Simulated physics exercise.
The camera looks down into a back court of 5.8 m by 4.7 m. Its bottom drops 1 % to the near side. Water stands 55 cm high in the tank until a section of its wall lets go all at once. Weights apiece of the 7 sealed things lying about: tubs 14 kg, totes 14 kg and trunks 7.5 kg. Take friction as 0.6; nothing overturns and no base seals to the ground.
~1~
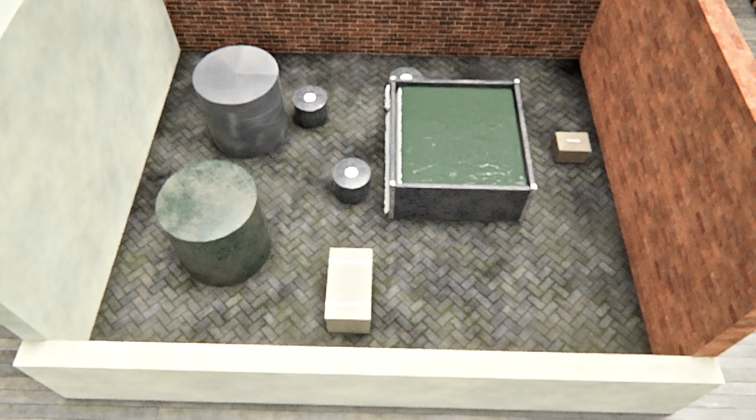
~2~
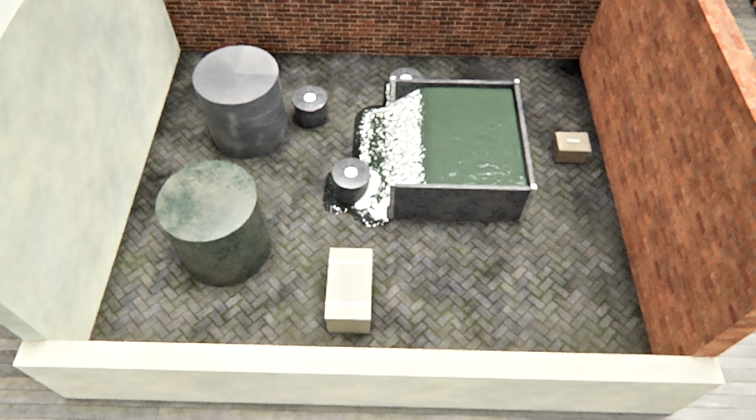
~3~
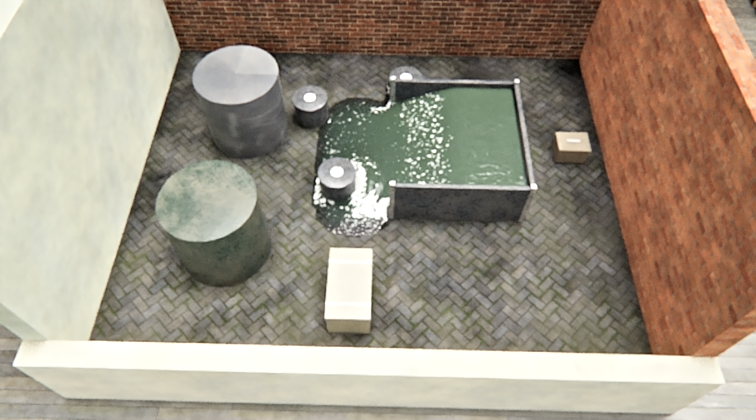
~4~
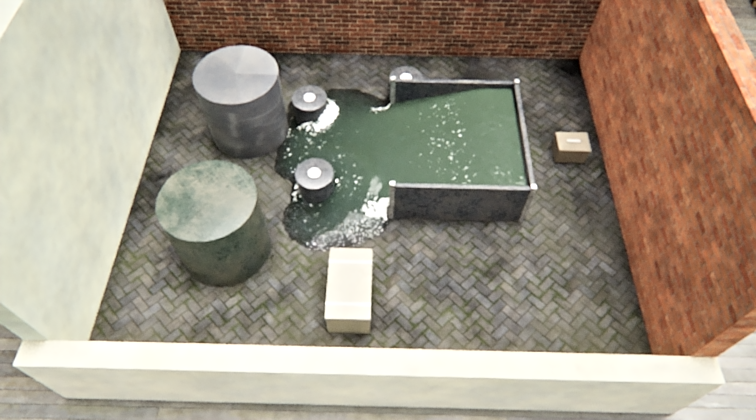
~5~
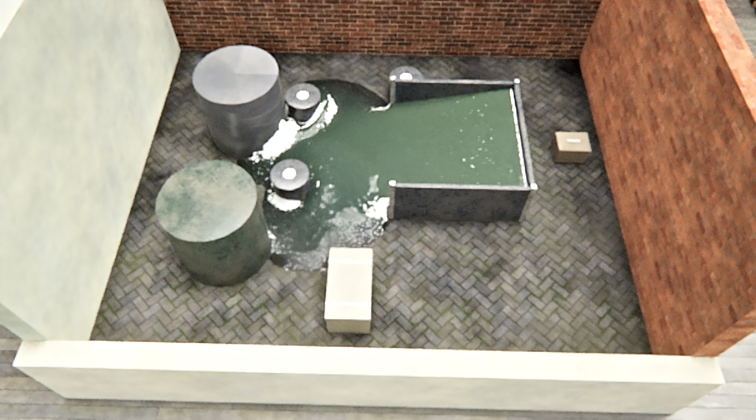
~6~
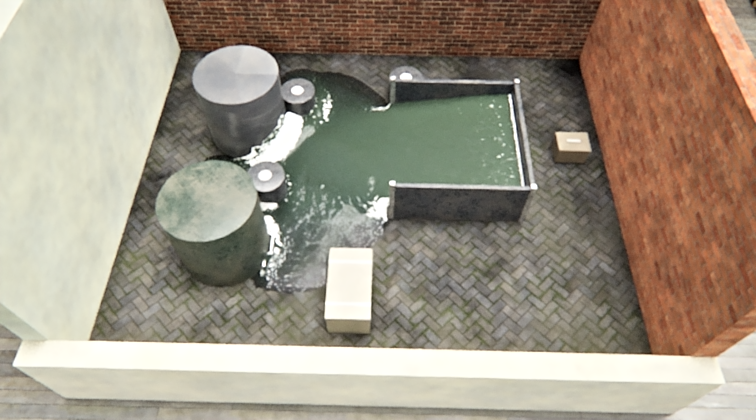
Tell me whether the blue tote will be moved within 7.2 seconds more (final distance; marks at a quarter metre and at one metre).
Blue tote ends far away.
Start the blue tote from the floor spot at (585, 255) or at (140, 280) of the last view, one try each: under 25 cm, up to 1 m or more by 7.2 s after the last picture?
In turn: It stays put; it travels far.
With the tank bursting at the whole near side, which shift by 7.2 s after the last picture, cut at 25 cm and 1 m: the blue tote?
Then the blue tote holds its place.
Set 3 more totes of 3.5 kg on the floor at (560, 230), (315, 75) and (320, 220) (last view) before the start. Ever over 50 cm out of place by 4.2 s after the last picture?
In turn: Under, over, more.
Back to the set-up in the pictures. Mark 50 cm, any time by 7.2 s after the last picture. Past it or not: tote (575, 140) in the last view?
Answer: Short of it.
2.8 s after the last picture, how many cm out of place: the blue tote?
Roughly 60 cm by then.
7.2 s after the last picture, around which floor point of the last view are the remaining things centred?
Around (445, 154).
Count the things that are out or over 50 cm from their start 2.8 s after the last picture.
I count 3.
Then, 0.9 s after the last picture the blue tote is near (230, 72), 0.0 m from its start, aground; 1 afloat.
Then, 2.8 s after the last picture the blue tote is near (277, 74), 0.7 m from its start, afloat; 2 afloat.
Then, 4.8 s after the last picture the blue tote is near (363, 97), 1.9 m from its start, aground; 1 afloat.
Then, 7.2 s after the last picture the blue tote is near (365, 99), 1.9 m from its start, aground; 1 afloat.
